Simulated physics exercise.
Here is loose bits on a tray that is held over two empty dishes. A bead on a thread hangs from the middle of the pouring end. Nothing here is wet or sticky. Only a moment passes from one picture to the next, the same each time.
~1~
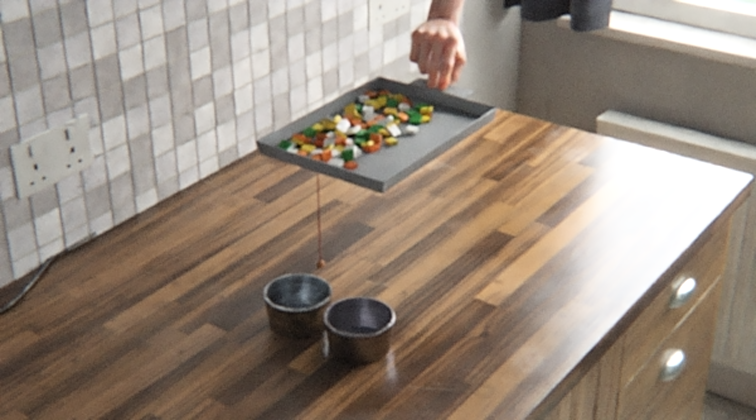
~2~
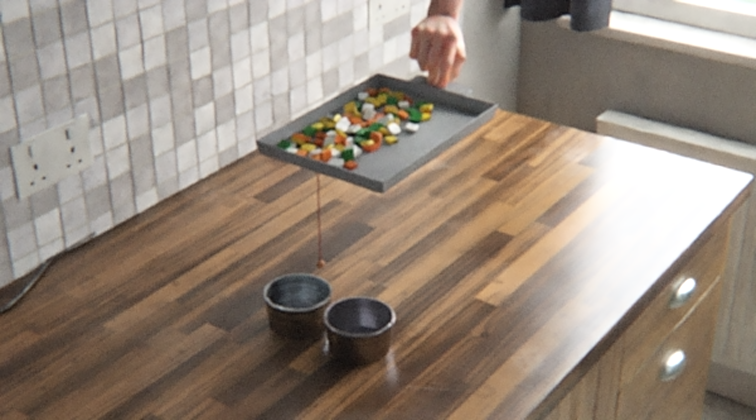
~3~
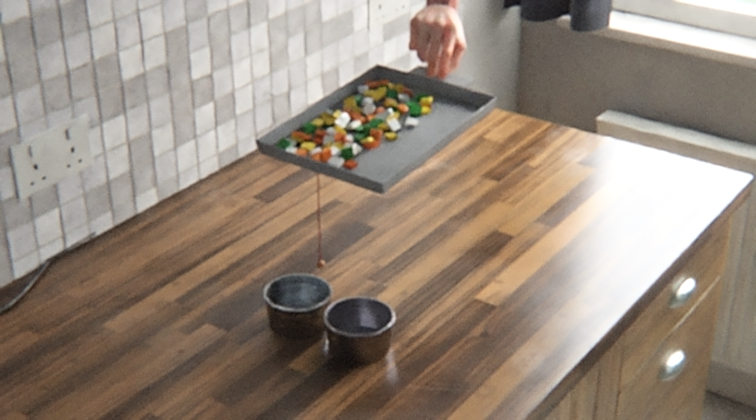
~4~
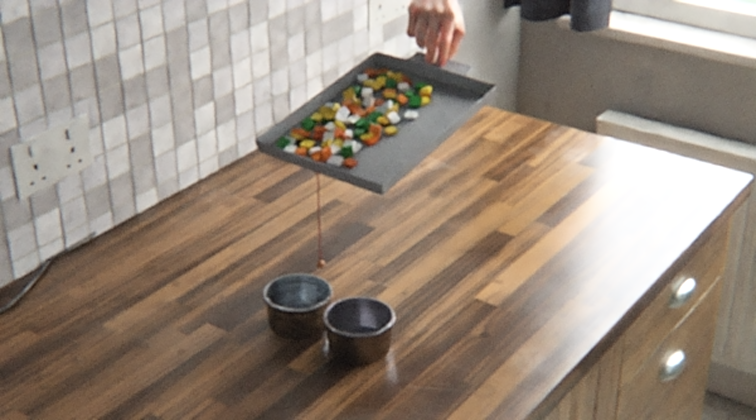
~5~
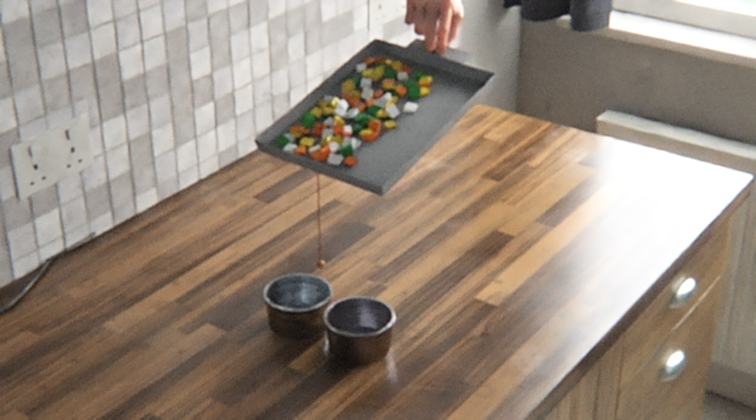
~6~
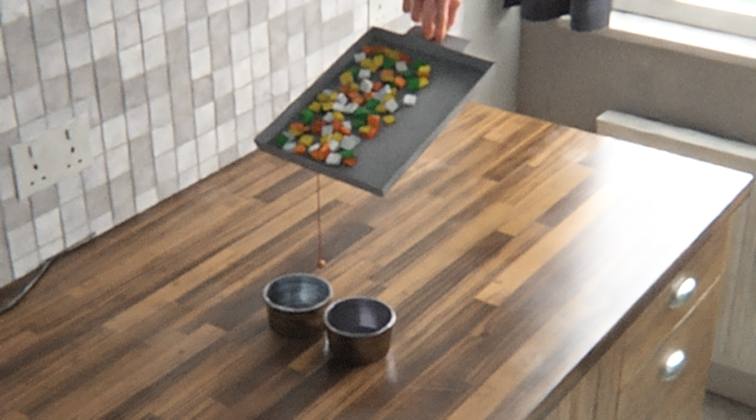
A hand raises the far end of a tray of colourful tiles, steepening its tilt.
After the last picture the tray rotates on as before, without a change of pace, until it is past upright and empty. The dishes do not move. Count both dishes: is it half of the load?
Together they catch over half.
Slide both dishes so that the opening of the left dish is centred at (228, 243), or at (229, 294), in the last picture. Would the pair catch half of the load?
One: The smaller part. Two: Below a half.
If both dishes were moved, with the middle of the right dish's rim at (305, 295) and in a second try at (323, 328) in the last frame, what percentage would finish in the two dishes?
Near 40 % and 30 %.
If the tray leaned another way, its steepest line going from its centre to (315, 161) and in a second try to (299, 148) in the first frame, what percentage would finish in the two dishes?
Near 30 % and 0 %.
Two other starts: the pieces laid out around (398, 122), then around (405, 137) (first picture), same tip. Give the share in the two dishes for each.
In turn 80 and 70 in a hundred.
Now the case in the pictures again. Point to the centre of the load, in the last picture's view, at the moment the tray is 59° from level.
Near (324, 152).
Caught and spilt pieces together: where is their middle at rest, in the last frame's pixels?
Near (310, 323).
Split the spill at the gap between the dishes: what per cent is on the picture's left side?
Close to 70 per cent.
Soon after the last picture, tray tipped steeply; nearly all on the tray; a stray few in the air.
A little later, tray tipped right over; about half on the tray; a small part in the right dish; a small part in the left dish; a small part outside both; a small part in the air.
Later still, tray tipped past a quarter turn; about a quarter in the right dish; about a third in the left dish; about a third outside both.
At rest, tray tipped past a quarter turn; about a quarter in the right dish; about a third in the left dish; about a third outside both.
